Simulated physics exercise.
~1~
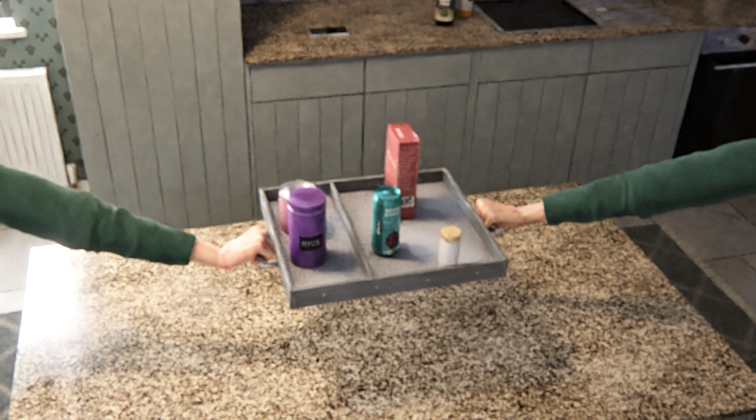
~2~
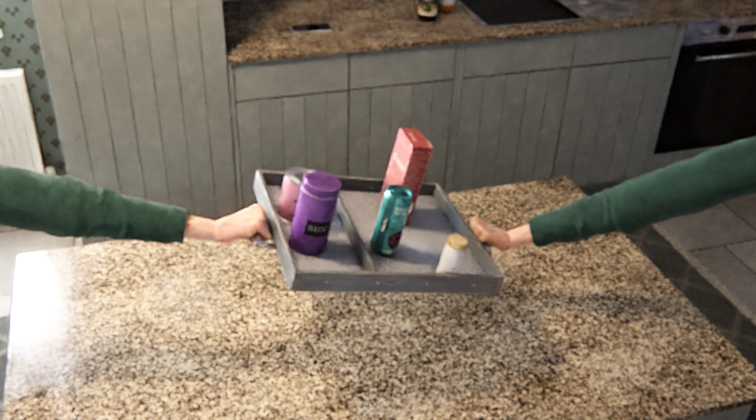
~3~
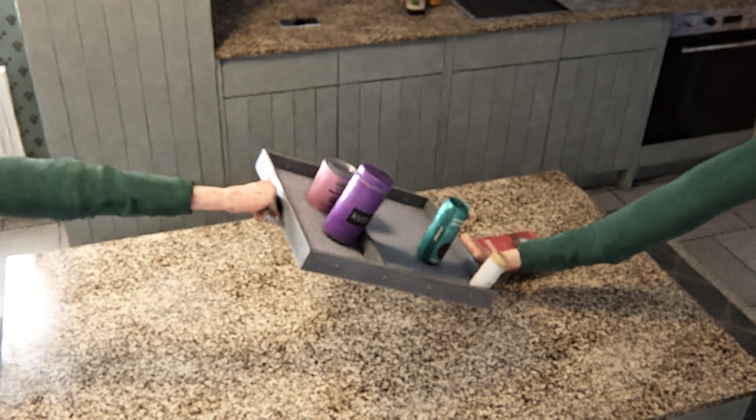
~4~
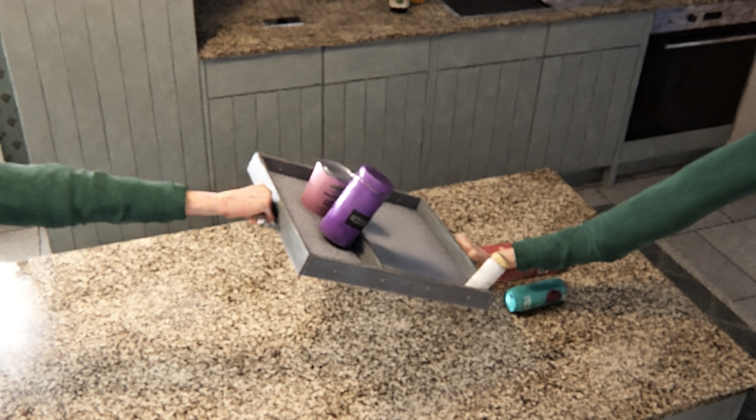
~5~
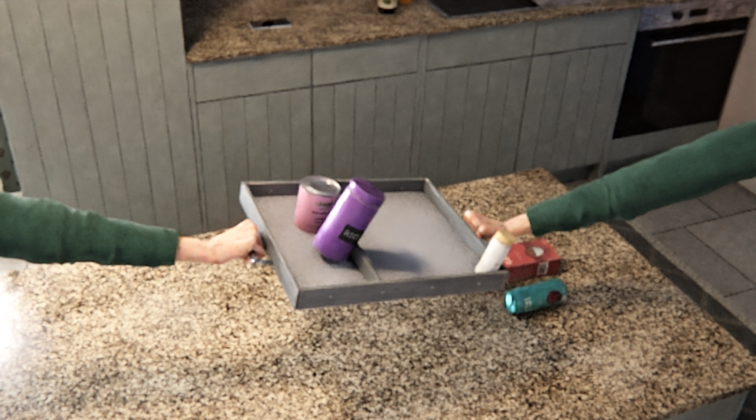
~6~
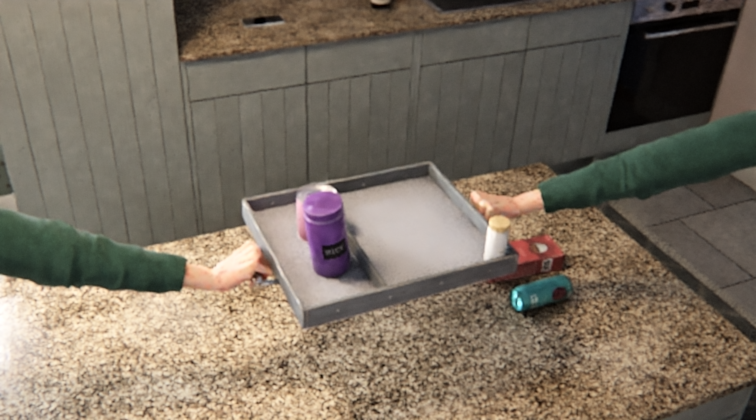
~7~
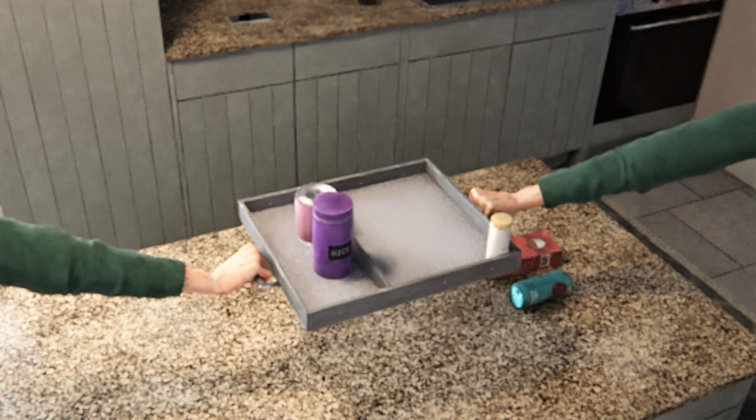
In a kitchen seen from above across a speckled stone worktop, two green-sleeved arms hold a grey tray by its sides. A purple jar and a pink tin stand on the left, with a turquoise can, a tall red carton and a small white shaker toward the right. The hands tip the tray down to the right, and its load leans and slides. The carton drops off the right side, then the can follows onto the worktop. As the tray levels, the jar and shaker rock upright, staying aboard with the tin, while the can and carton lie beside it.
